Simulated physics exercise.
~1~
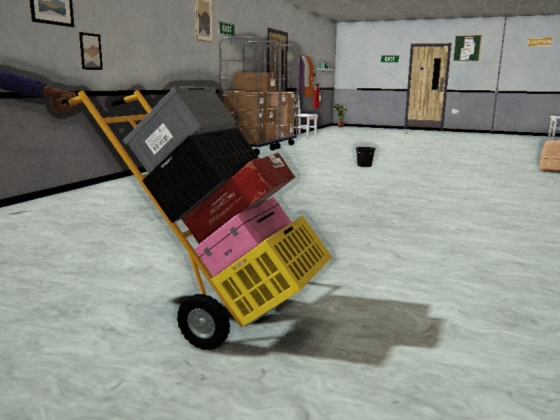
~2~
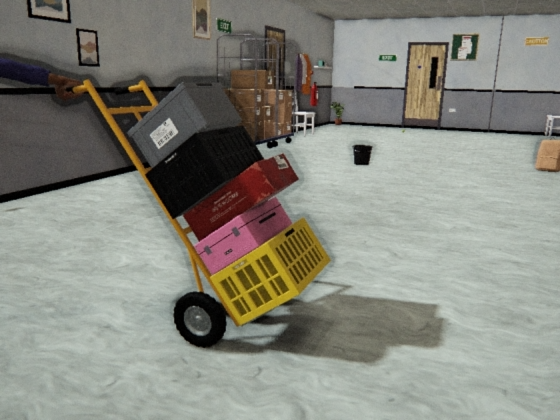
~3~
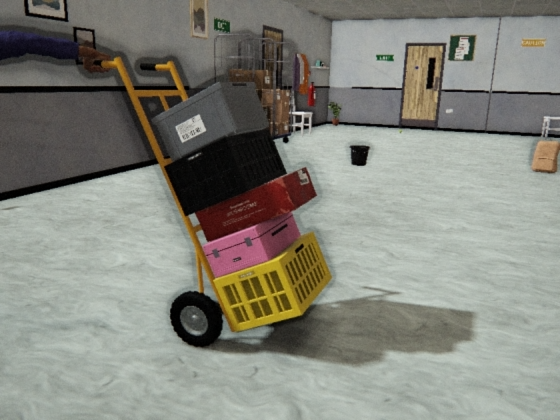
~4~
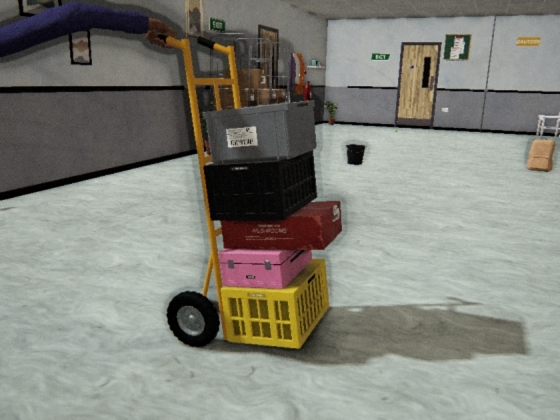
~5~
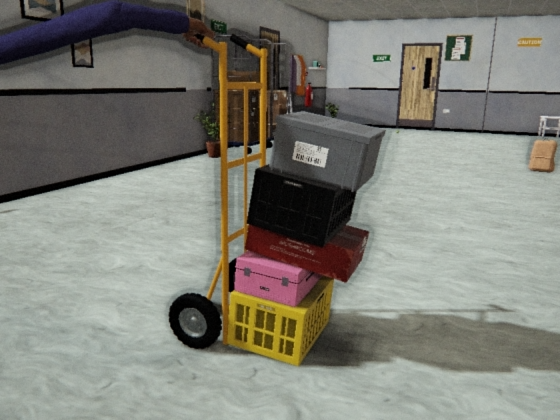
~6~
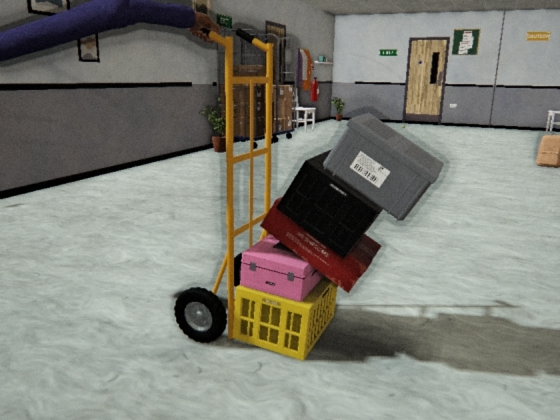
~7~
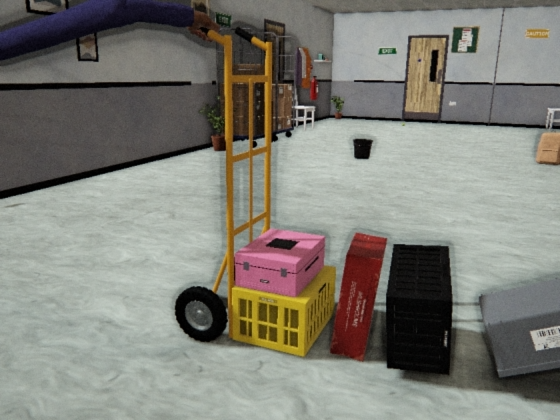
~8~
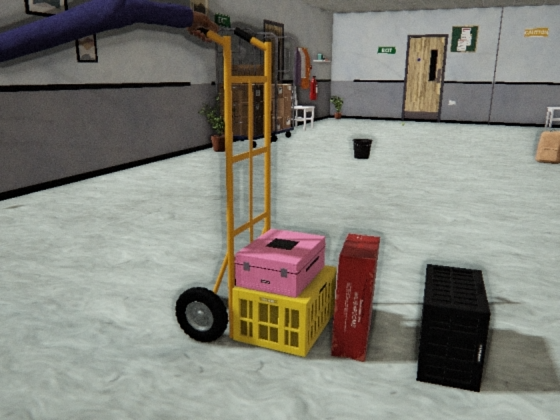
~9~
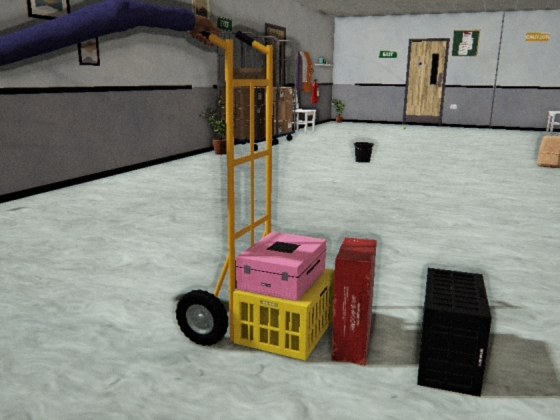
The top three of five stacked boxes toppled off a yellow hand truck as a purple-sleeved arm swung it upright, the gray one sliding out of view to the right, leaving the red and black ones on the floor beside the still-stacked pink and yellow ones.
